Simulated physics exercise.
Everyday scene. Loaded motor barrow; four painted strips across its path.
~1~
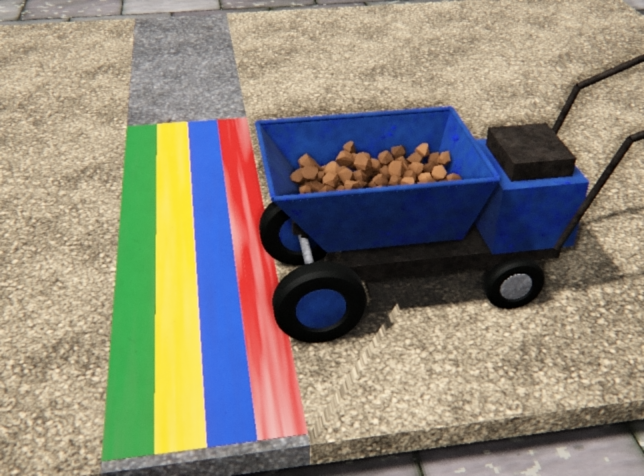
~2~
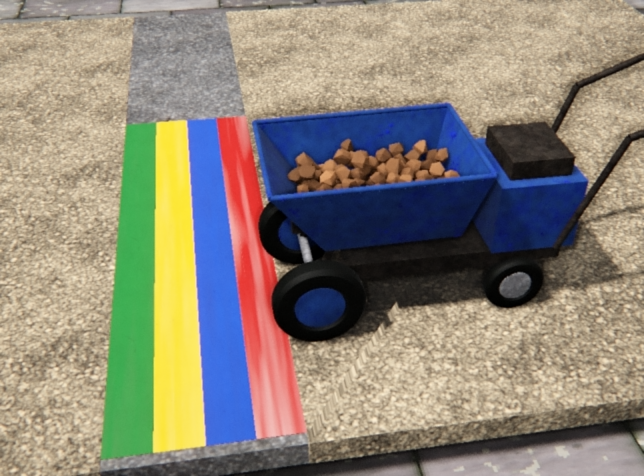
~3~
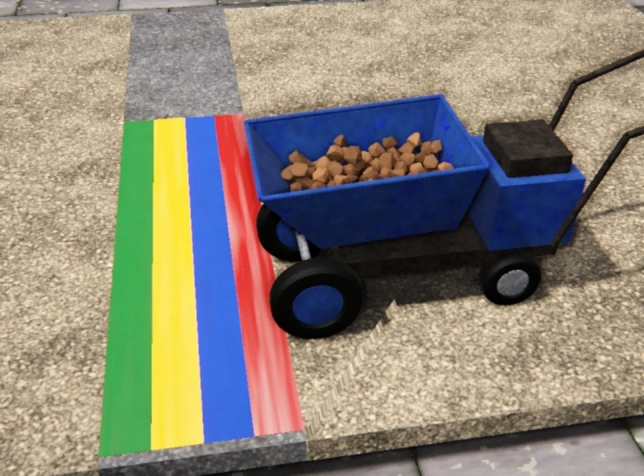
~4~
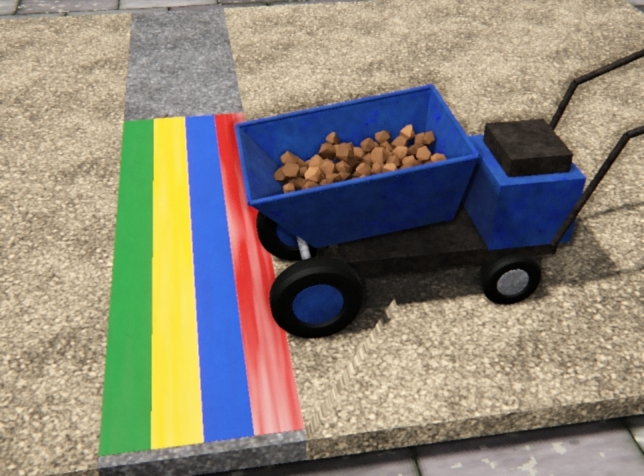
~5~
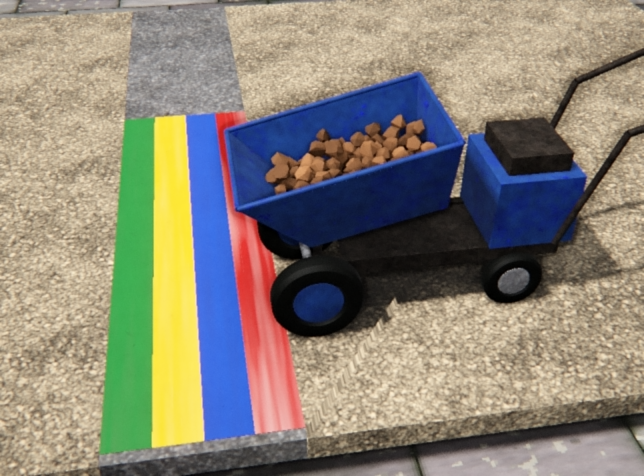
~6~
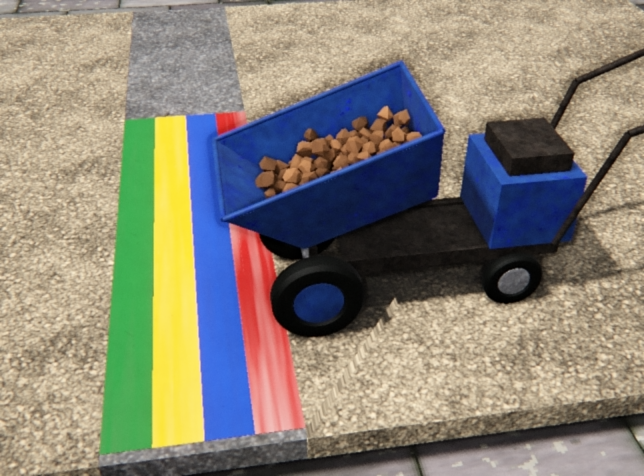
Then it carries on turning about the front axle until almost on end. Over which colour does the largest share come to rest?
The largest share rests over green.
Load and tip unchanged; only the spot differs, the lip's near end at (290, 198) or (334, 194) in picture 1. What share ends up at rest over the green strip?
First try: Some 30 %; second try: 10 %.
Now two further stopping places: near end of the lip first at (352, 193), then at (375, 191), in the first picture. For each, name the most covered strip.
Going by the pictures, the first try gives blue and the second gives the blue strip.
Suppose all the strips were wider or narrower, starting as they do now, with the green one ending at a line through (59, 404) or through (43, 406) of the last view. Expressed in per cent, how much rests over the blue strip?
Shares: Close to 0 %; close to 10 %.
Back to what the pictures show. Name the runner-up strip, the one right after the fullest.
The second place goes to the yellow strip.
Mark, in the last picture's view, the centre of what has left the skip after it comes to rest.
Somewhere around (129, 303) in the last picture.
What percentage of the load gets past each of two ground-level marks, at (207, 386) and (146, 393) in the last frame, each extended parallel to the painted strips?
Respectively 80 and 50 %.
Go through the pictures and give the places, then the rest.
Lip of the skip at (274, 200), level; top of the load at (381, 181), clay clods; red strip at (274, 378); blue strip at (227, 384); yellow strip at (179, 390); green strip at (131, 396), in the first picture.
Lip of the skip at (270, 199), level; top of the load at (394, 165), in the second picture.
Lip of the skip at (261, 200), tipped barely; top of the load at (401, 169), in the third picture.
Lip of the skip at (250, 204), tipped a little; top of the load at (393, 163), in the fourth picture.
Lip of the skip at (238, 210), tipped a little; top of the load at (401, 154), in the fifth picture.
Lip of the skip at (224, 220), tipped clearly; top of the load at (388, 147); red strip at (271, 372); blue strip at (225, 378); yellow strip at (177, 384); green strip at (129, 390), in the sixth picture.
Soon, skip tipped steeply; all in the skip.
A while on, skip tipped right over; most in the skip; a small part over the yellow strip; a small part over the green strip; a stray few off the paint.
Towards the end, skip tipped right over; about a quarter in the skip; a small part over the yellow strip; about a third over the green strip; about a quarter off the paint.
Finally, skip tipped right over; about a quarter in the skip; none over the red strip; none over the blue strip; about a quarter over the yellow strip; about a third over the green strip; about a quarter off the paint.
